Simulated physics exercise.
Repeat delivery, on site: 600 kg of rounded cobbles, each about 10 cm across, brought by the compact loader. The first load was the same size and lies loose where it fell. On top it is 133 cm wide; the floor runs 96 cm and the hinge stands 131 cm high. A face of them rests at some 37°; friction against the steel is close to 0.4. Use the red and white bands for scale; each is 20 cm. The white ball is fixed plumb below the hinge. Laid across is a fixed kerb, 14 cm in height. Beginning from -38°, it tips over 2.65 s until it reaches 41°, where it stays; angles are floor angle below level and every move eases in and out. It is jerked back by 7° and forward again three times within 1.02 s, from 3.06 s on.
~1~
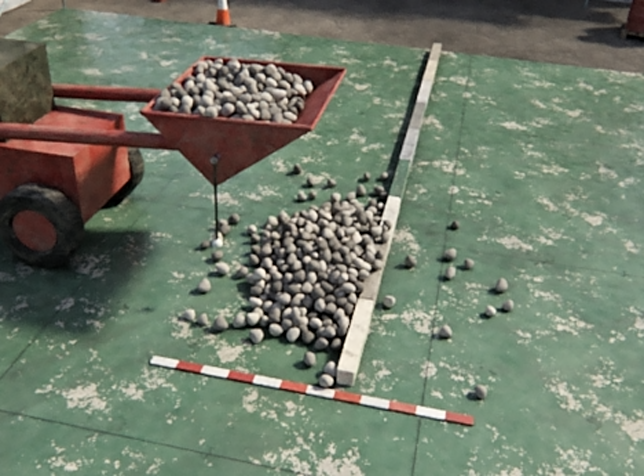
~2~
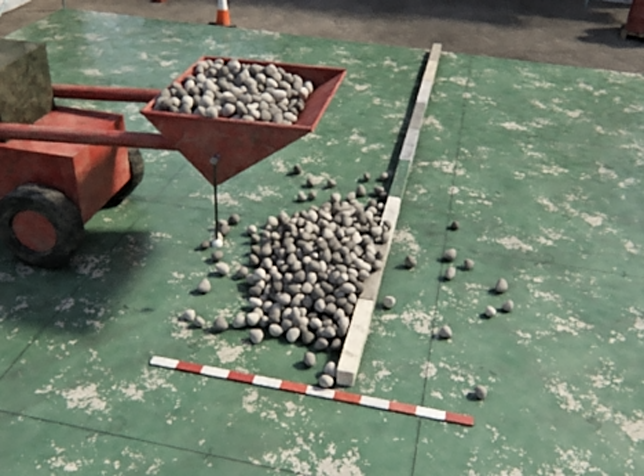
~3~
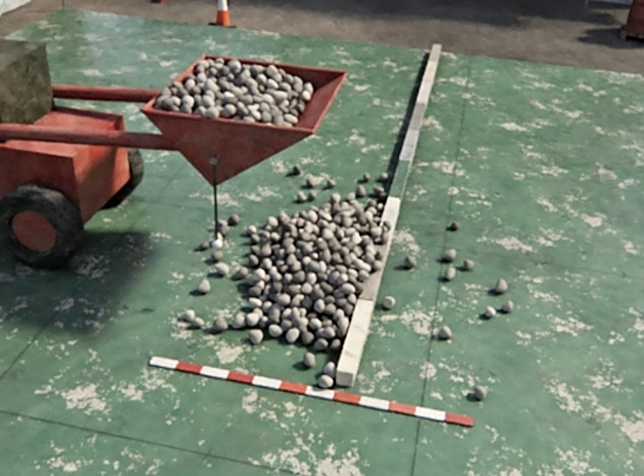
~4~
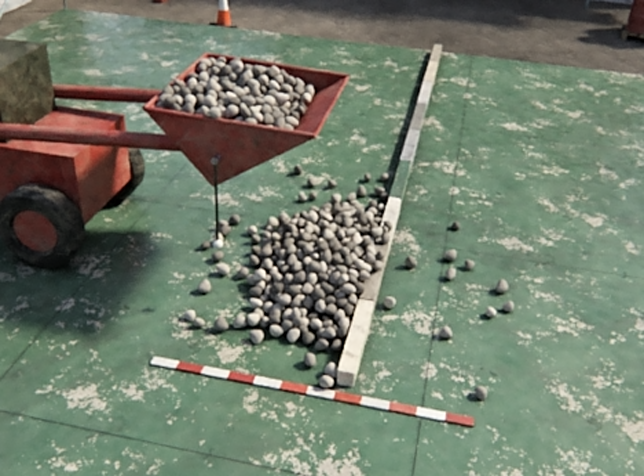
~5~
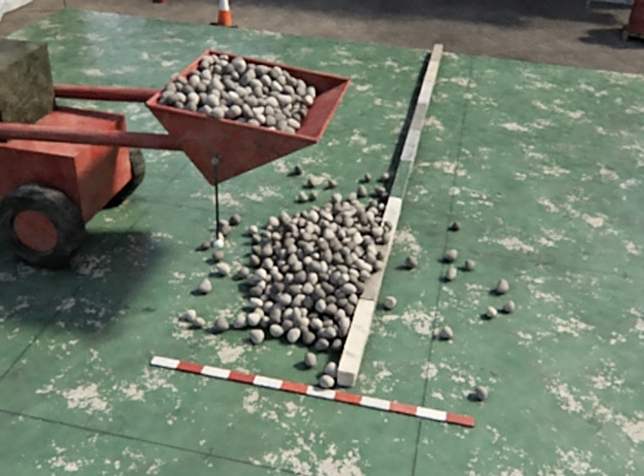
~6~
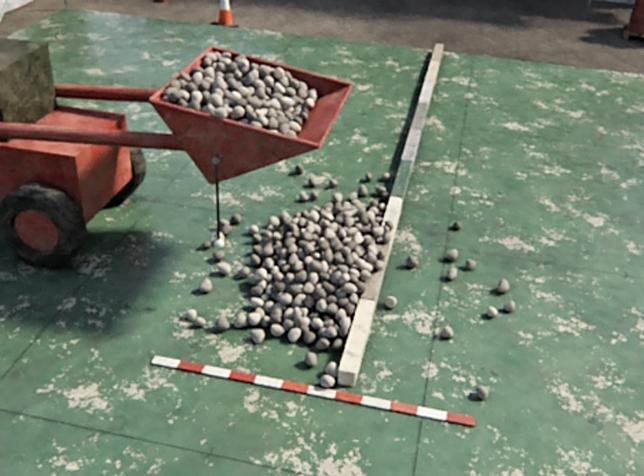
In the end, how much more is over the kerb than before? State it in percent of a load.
By the end about 25 per cent more lies there.
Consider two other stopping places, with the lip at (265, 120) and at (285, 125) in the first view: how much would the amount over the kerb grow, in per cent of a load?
First place: Roughly 0 %; second place: Roughly 5 %.
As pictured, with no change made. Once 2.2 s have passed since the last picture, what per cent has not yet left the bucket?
Around 5 in a hundred.
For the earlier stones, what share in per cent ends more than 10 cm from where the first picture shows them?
10 per cent.
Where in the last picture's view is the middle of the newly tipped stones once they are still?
(346, 254).
Then, 1.4 s after the last picture the floor is at 29°; in per cent of one load, 85 in the bucket, 114 on this side of the kerb, 2 over the kerb; the foremost stones are at (476, 295).
Then, 2.2 s after the last picture the floor is at 41°; in per cent of one load, 6 in the bucket, 178 on this side of the kerb, 16 over the kerb; the foremost stones are at (476, 313).
Then, 3.9 s after the last picture the floor is at 41°; in per cent of one load, 0 in the bucket, 173 on this side of the kerb, 28 over the kerb; the foremost stones are at (506, 336).
Then, 6.8 s after the last picture the floor is at 41°; in per cent of one load, 0 in the bucket, 173 on this side of the kerb, 28 over the kerb; the foremost stones are at (506, 336). Net gain over the kerb, 25.
